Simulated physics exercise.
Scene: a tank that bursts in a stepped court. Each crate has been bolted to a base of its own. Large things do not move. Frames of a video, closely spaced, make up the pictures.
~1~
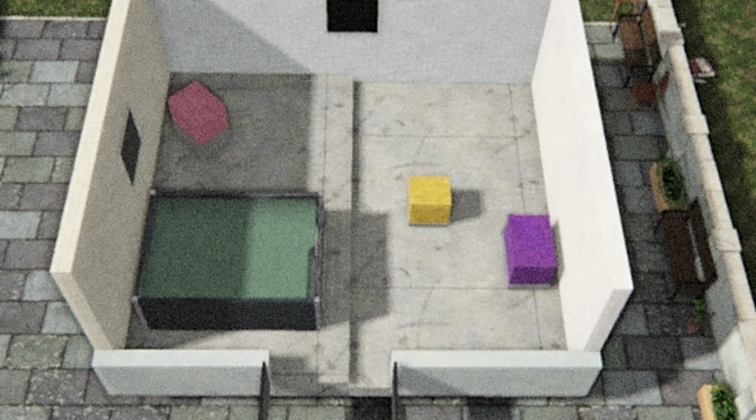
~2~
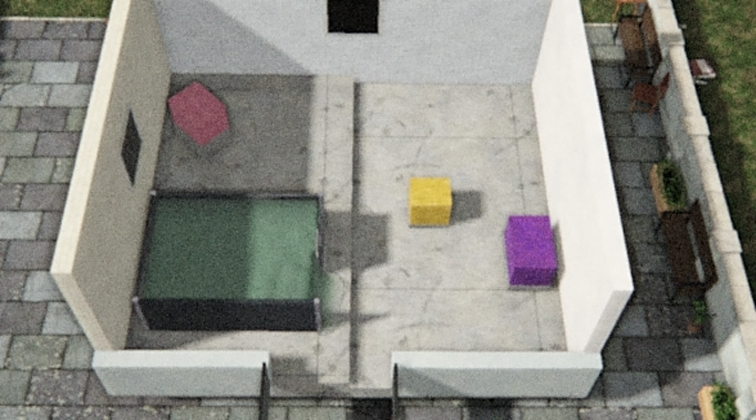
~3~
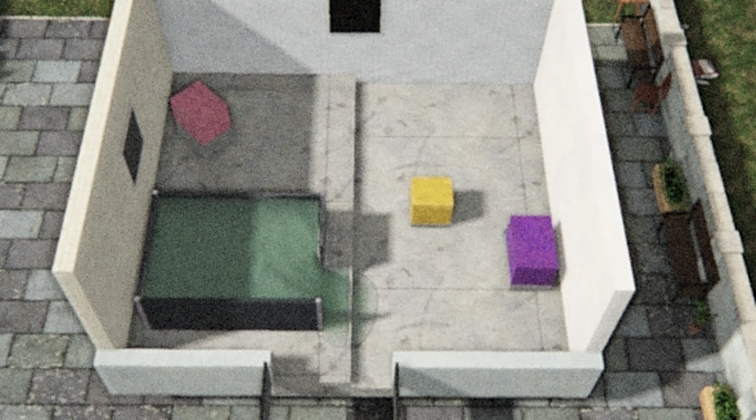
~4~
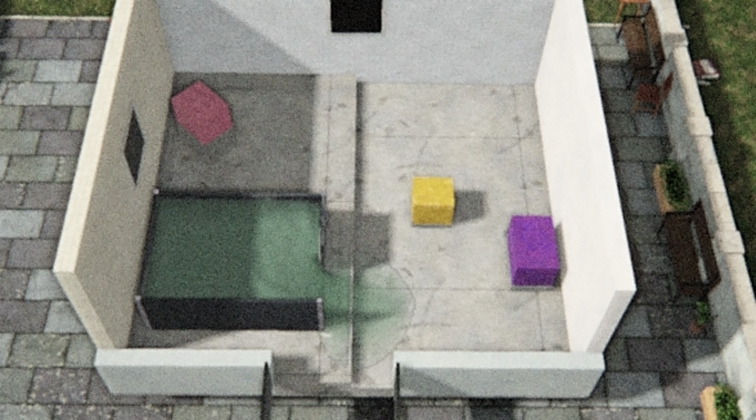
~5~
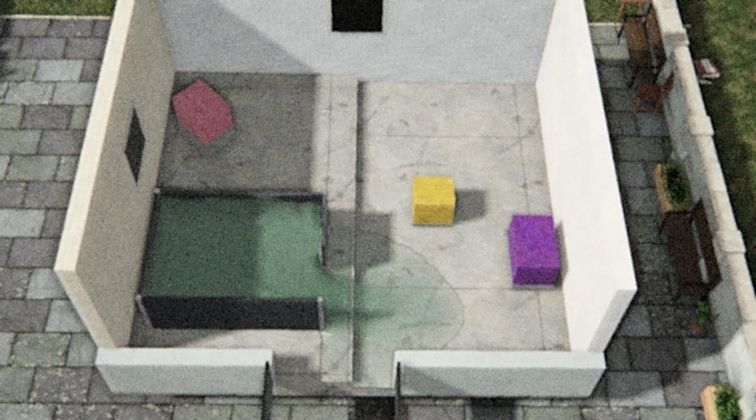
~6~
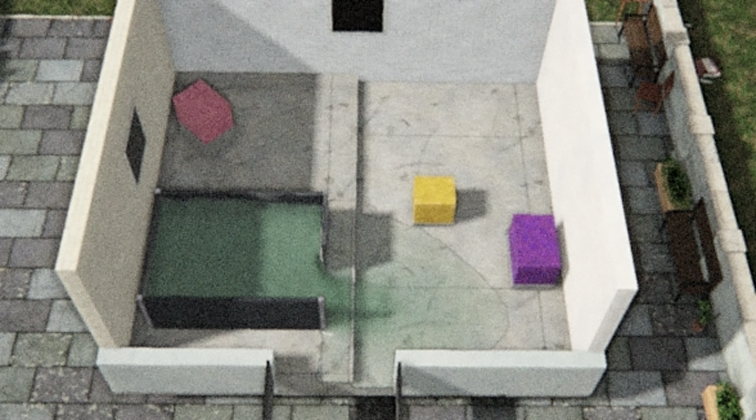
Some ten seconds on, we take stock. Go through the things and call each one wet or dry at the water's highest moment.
Called one by one: The purple crate is wet; the yellow crate is wet; the pink crate is dry.
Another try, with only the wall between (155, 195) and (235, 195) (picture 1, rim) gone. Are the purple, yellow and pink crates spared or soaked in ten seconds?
Result: Purple is swamped; yellow is swamped; pink is swamped.
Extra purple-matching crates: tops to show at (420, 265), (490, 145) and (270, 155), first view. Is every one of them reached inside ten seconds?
Result, in sequence: Is inundated, is inundated, is missed.
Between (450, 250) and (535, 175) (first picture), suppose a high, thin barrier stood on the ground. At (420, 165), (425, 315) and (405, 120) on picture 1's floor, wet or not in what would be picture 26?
Outcome by spot, in order - unwatered, watered, unwatered.
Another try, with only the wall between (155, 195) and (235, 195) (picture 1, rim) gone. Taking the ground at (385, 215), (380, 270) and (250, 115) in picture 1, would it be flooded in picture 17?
Taking them in turn, I get left untouched, then left untouched, then sodden.
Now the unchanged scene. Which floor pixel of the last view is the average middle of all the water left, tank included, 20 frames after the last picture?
Near (374, 269) in the last view.
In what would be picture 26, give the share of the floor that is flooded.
About 45 per cent.
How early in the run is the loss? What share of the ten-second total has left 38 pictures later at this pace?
Something close to 55 percent by that point.
A moment on, water covers 25 % of the floor; the purple crate water round its plinth, the yellow crate water round its plinth, the pink crate not reached.
Next, water covers 35 % of the floor; the purple crate water round its plinth, the yellow crate water round its plinth, the pink crate not reached.
Then, water covers 45 % of the floor; the purple crate water round its plinth, the yellow crate water round its plinth, the pink crate not reached.
Later, water covers 60 % of the floor; the purple crate water round its plinth, the yellow crate water round its plinth, the pink crate not reached.
In the end, water covers 60 % of the floor; the purple crate was topped, the yellow crate was topped, the pink crate stayed above the water.
